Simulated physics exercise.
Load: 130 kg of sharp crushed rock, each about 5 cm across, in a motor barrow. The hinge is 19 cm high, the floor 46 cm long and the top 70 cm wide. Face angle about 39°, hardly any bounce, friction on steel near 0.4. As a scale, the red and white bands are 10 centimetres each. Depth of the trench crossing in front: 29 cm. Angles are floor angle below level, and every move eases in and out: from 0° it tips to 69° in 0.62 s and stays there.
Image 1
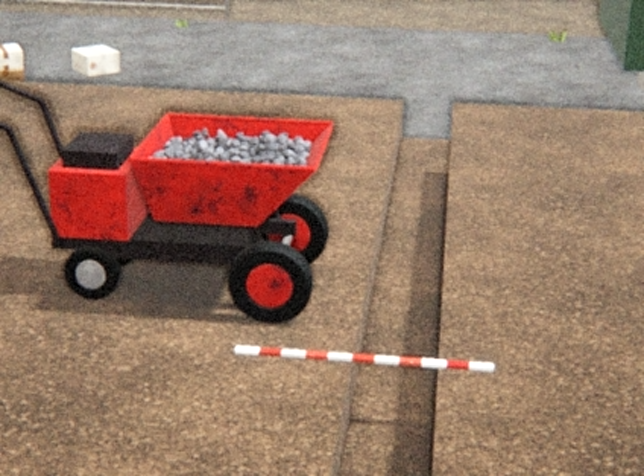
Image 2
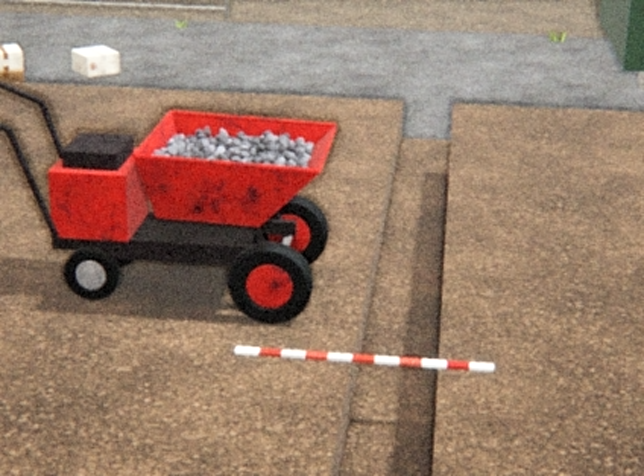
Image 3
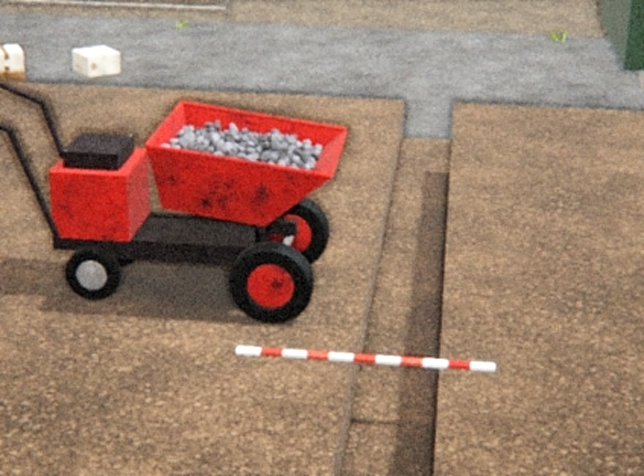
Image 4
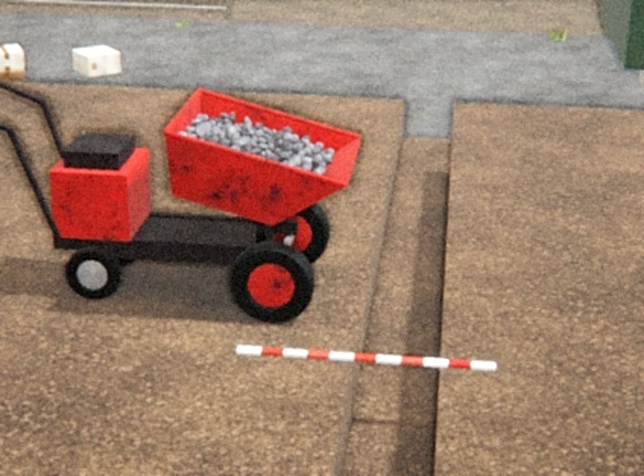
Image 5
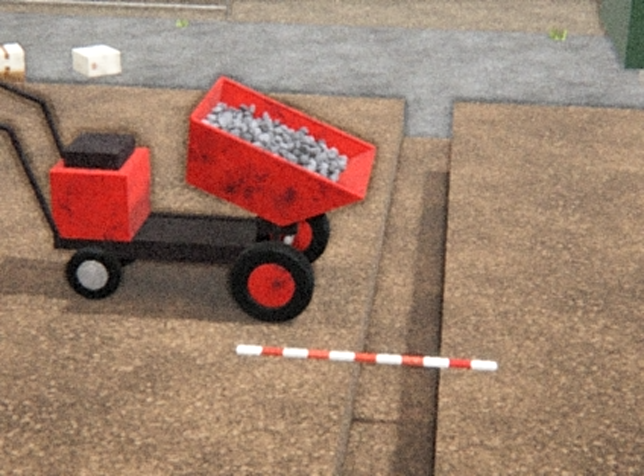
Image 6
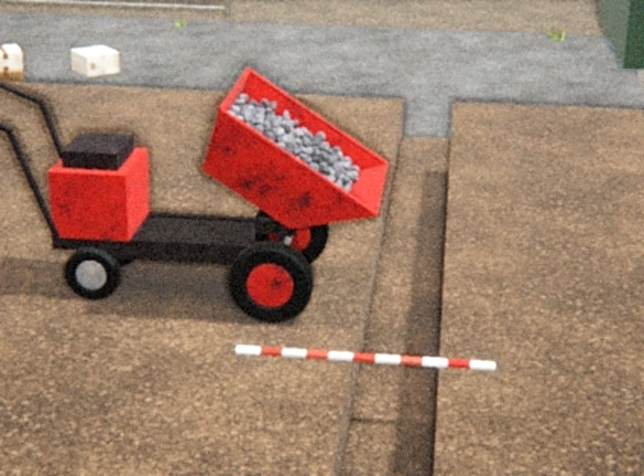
On a patch of brown ground beside a narrow trench, a red motor barrow stood still while its skip of grey stones slowly tilted forward to the right, its back end rising steadily.
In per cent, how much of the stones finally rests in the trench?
Roughly 49 per cent of them.
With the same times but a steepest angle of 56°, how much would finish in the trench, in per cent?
Share in trench: Approx. 20%.
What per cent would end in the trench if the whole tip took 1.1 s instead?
Close to 70 percent, then.
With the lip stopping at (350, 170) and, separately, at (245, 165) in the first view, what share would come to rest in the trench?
I'd expect some 25 per cent, then some 95.
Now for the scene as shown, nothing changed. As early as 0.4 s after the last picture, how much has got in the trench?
Close to 10 per cent at that time.
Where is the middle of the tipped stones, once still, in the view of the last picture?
Resting centre: About (450, 301).
Then, 0.2 s after the last picture the floor is at 58°, 100 % in the skip; the foremost stones are at (390, 235).
Then, 0.4 s after the last picture the floor is at 69°, 79 % in the skip, 11 % in the trench, 10 % past the trench; the foremost stones are at (474, 307).
Then, 0.8 s after the last picture the floor is at 69°, 24 % in the skip, 24 % in the trench, 52 % past the trench; the foremost stones are at (624, 321).
Then, 2.7 s after the last picture the floor is at 69°, 0 % in the skip, 49 % in the trench, 51 % past the trench; the foremost stones are past the picture's edge.
